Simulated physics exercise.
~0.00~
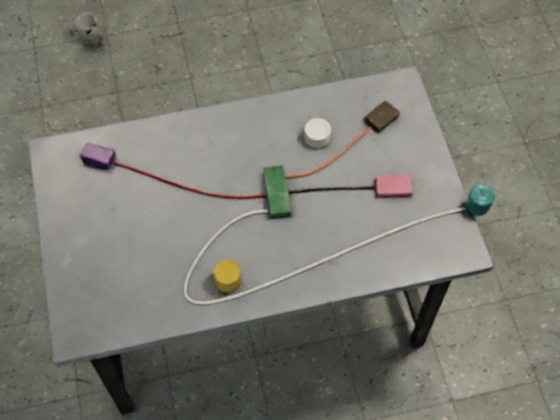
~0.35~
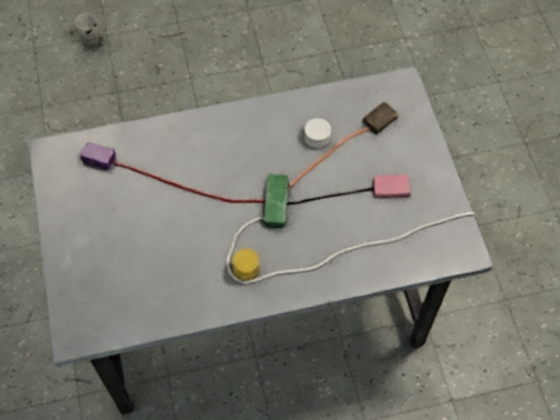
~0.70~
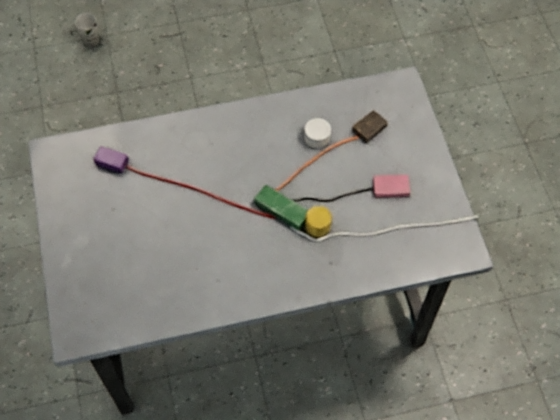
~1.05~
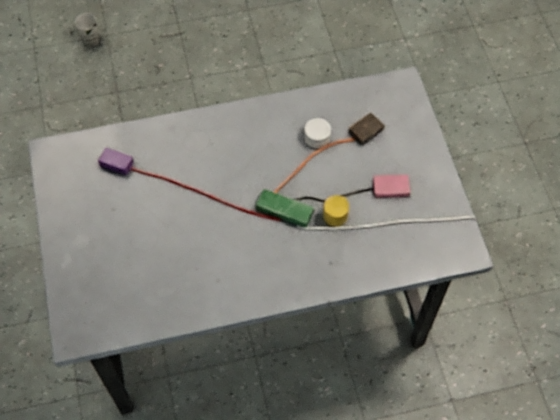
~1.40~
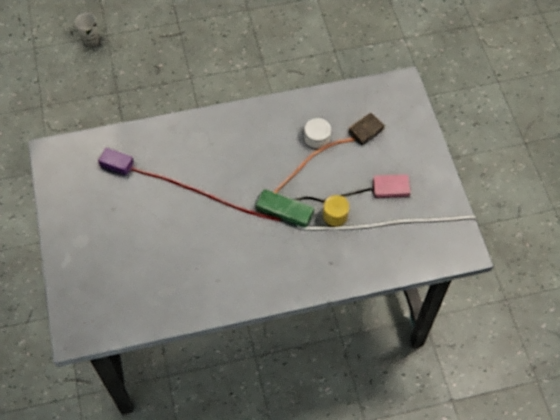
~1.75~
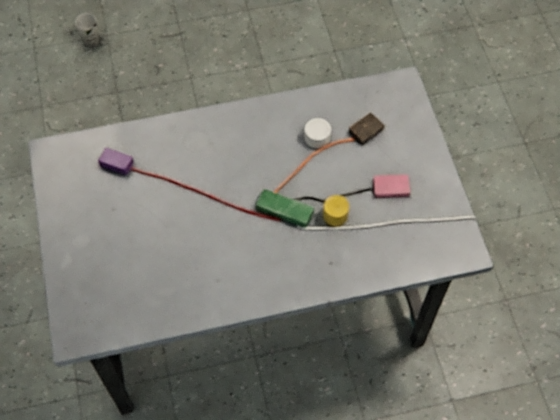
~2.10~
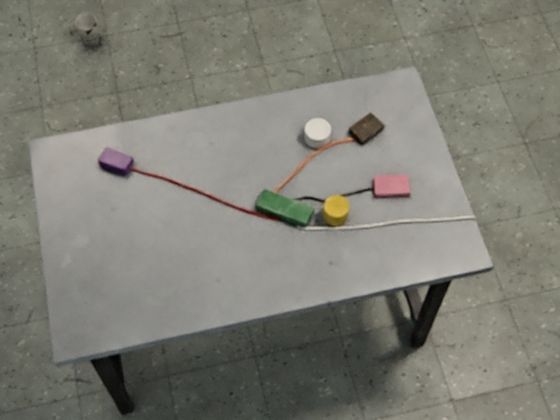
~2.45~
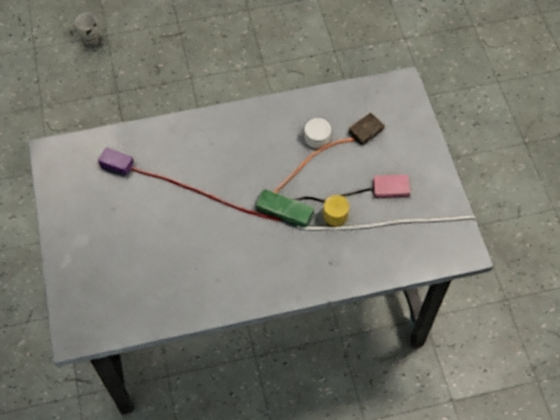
A teal object drops off the table's right side, and its white cable drags the yellow tub beside the green strip.
